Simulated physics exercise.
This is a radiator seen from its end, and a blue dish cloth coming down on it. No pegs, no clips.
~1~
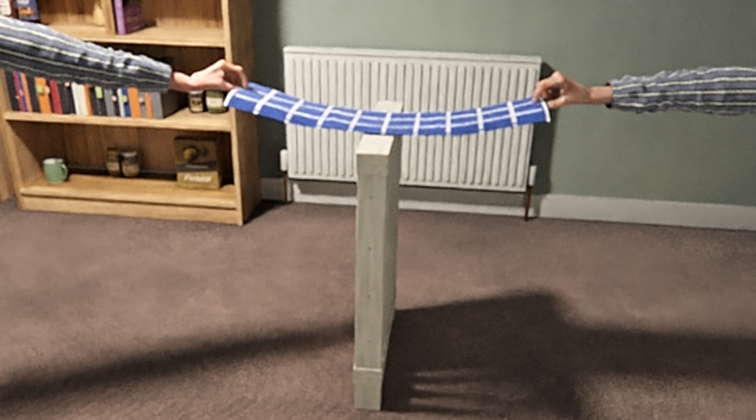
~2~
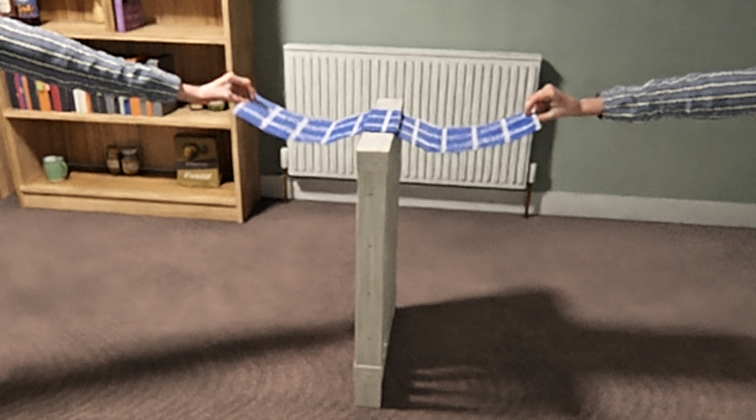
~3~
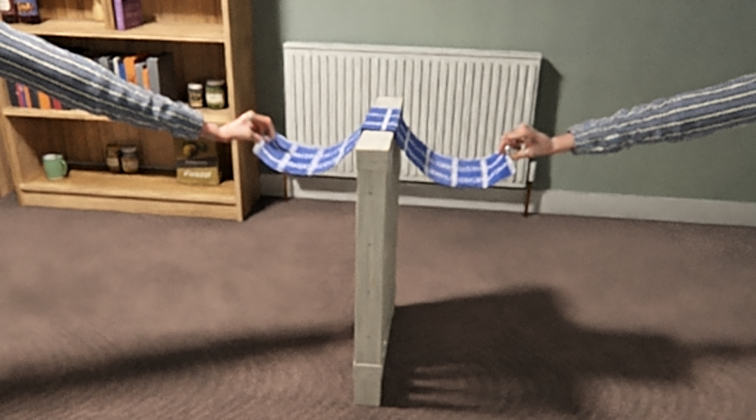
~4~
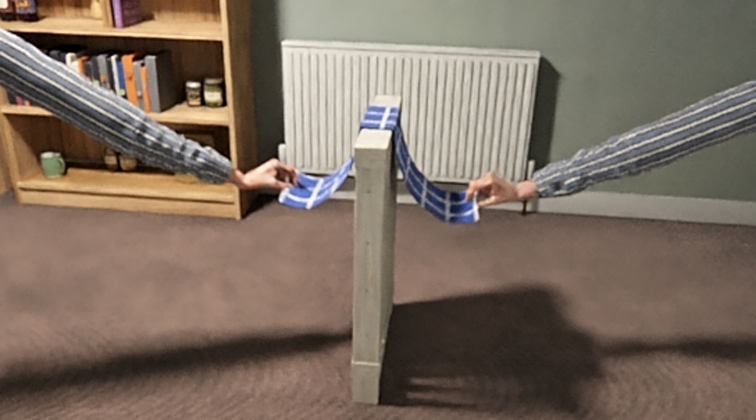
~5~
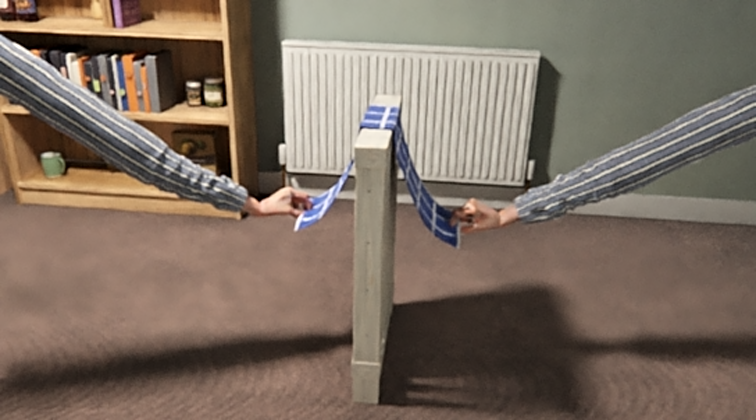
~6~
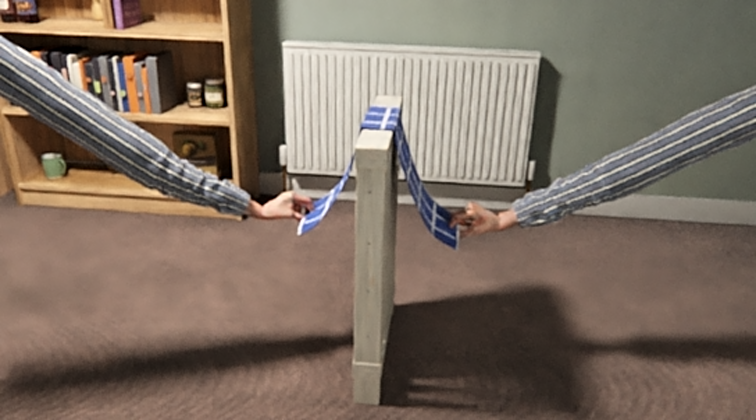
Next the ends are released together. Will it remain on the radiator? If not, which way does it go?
In the end the blue dish cloth keeps its place.
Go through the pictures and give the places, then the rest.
Left end (229, 107); right end (544, 122); top of the radiator (372, 158), in the first picture.
Left end (237, 115); right end (535, 131), in the second picture.
Left end (257, 155); right end (512, 176); top of the radiator (372, 153), in the third picture.
Left end (283, 203); right end (473, 221), in the fourth picture.
Left end (299, 229); right end (454, 246), in the fifth picture.
Left end (303, 233); right end (453, 248); both sides about alike, in the sixth picture.
Then, 0.22 s after the last picture, dish cloth hanging on both sides, left end near (335, 234), right end near (426, 247).
Then, 0.32 s after the last picture, dish cloth hanging on both sides, left end near (365, 239), right end near (393, 249).
At rest, dish cloth hanging on both sides, left end near (365, 240), right end near (392, 249). The blue dish cloth stays on top.
